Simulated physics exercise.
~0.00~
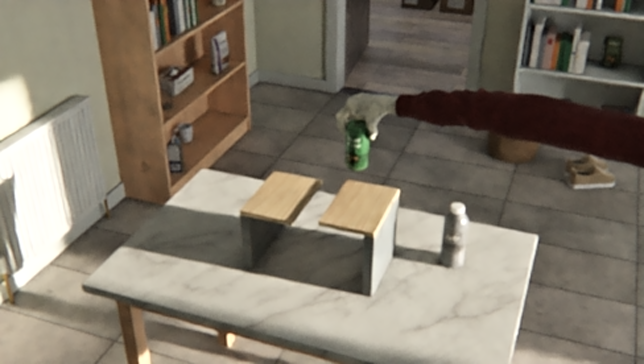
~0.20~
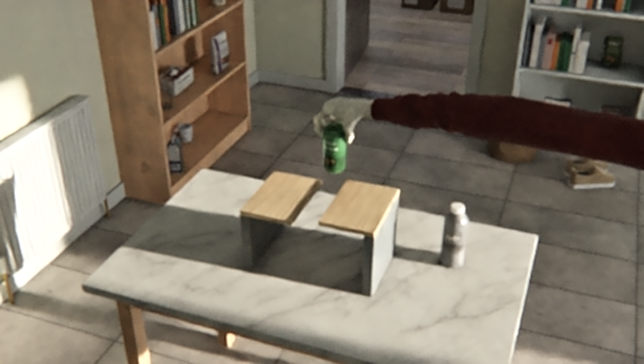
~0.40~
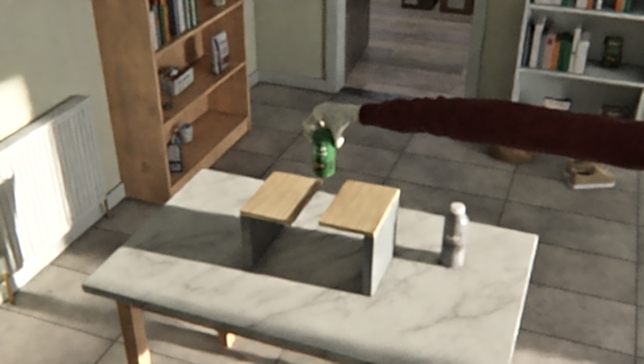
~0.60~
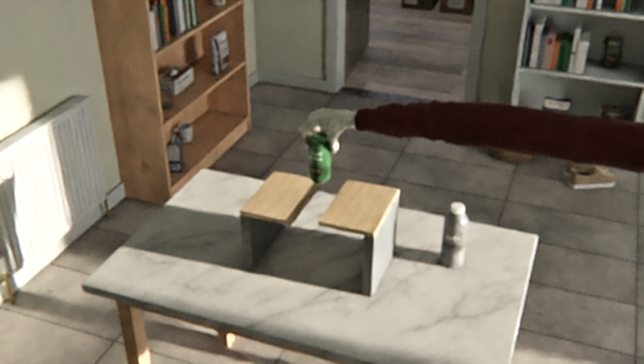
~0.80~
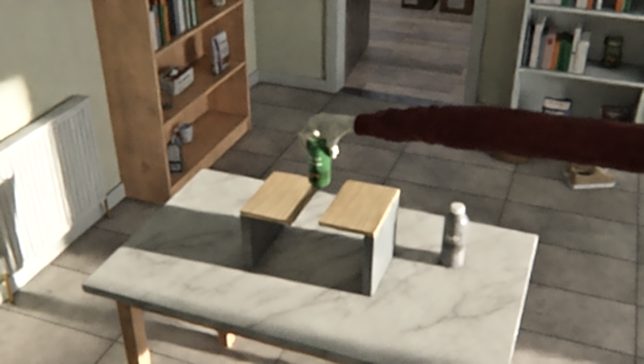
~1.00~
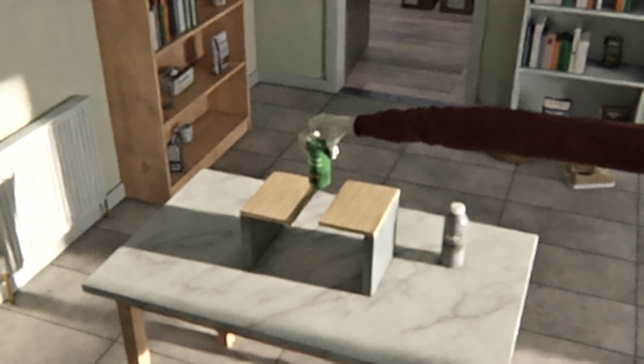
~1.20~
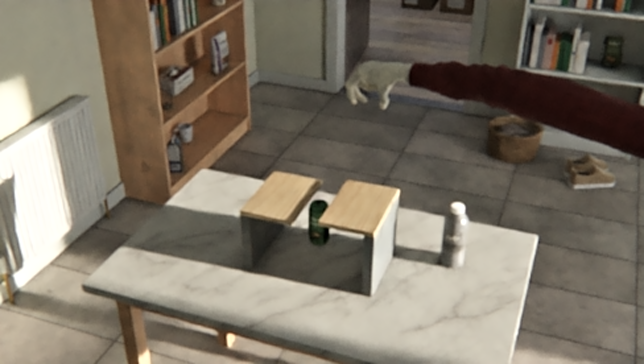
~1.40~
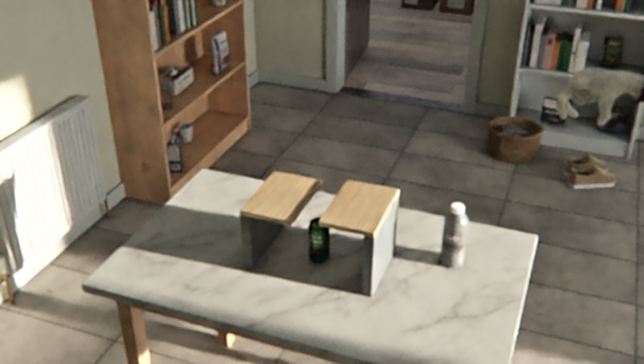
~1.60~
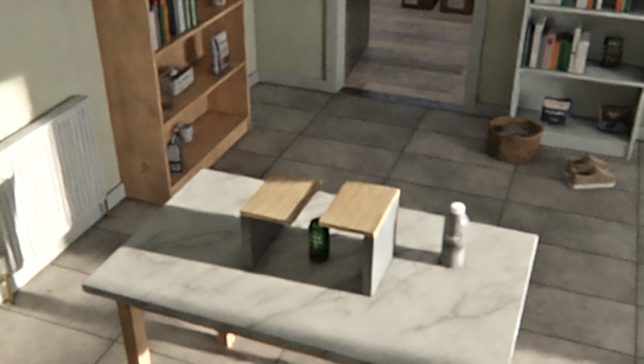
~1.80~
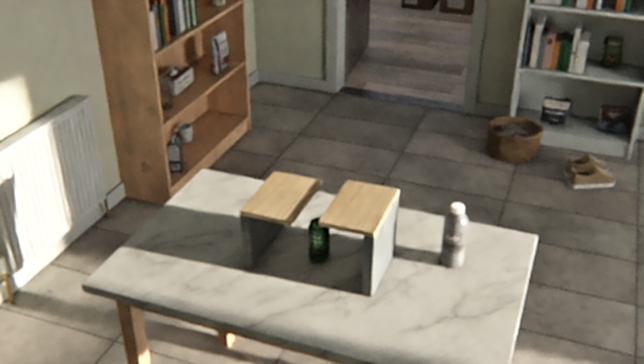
A green can hangs upright from a pale hand on a dark red sleeved arm reaching in from the right, seen from above in a room with grey floor tiles, bookshelves and a white radiator at left. Below is a marble-topped table holding two wood-topped ledges with a gap between them, and a grey bottle to their right. The hand carries the can left and lowers it over the gap, where it pauses. The fingers let go, the can drops through between the ledges, and the arm withdraws right. It ends upright and still in the gap, the bottle unmoved.
